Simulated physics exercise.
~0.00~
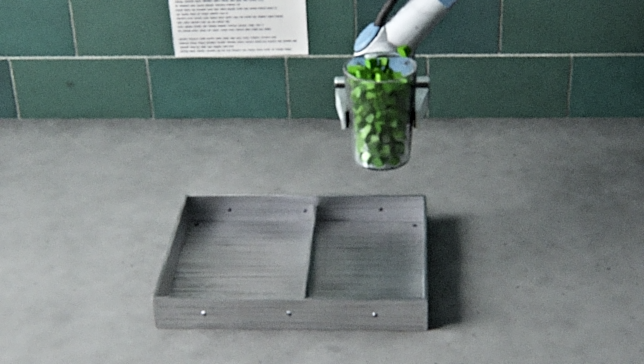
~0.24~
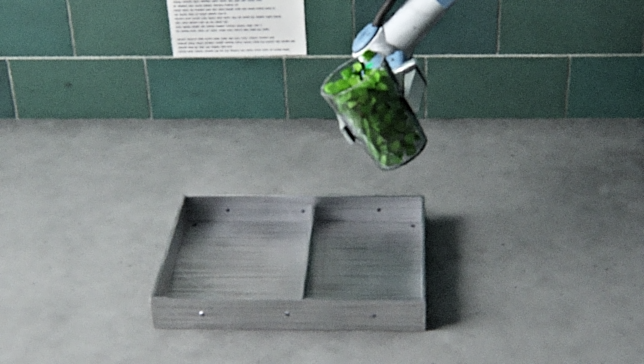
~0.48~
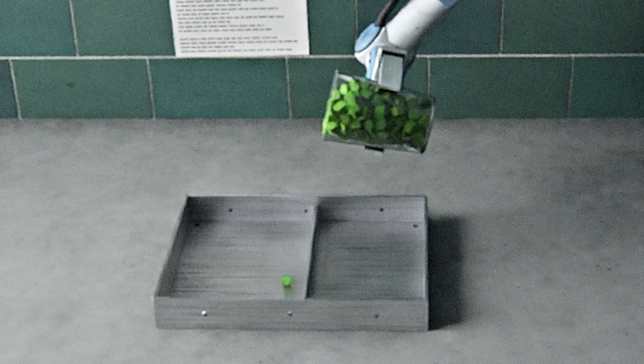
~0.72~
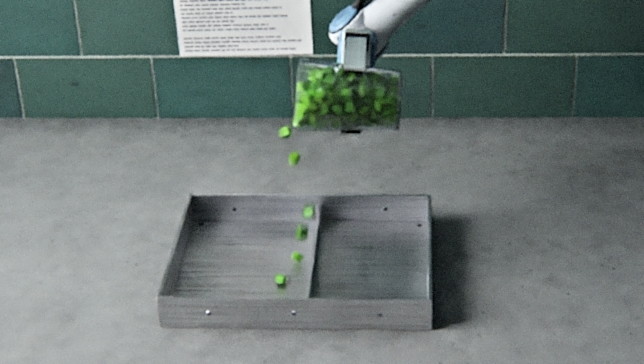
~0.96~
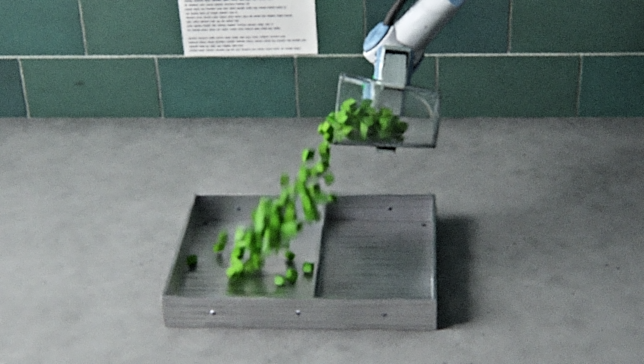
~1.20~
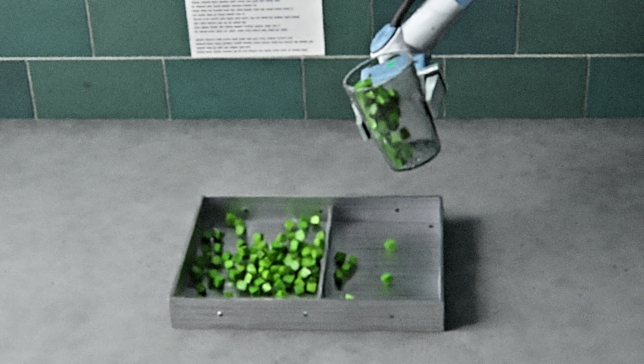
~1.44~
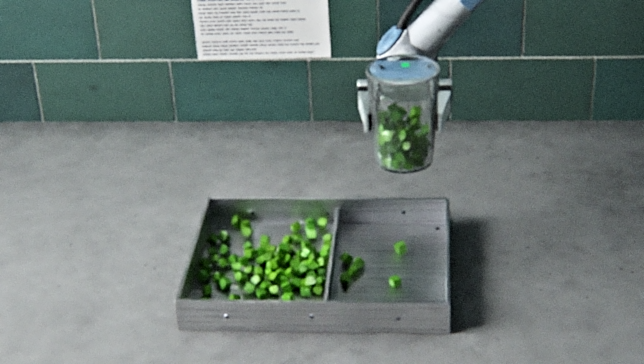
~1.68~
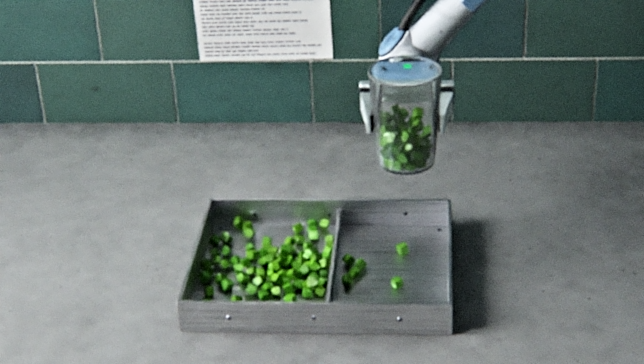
A robotic gripper holding a clear beaker of green vegetable dice tips it over a divided gray tray, spilling many into the left section and a few into the right, then turns the beaker upright and holds it still, partly full.
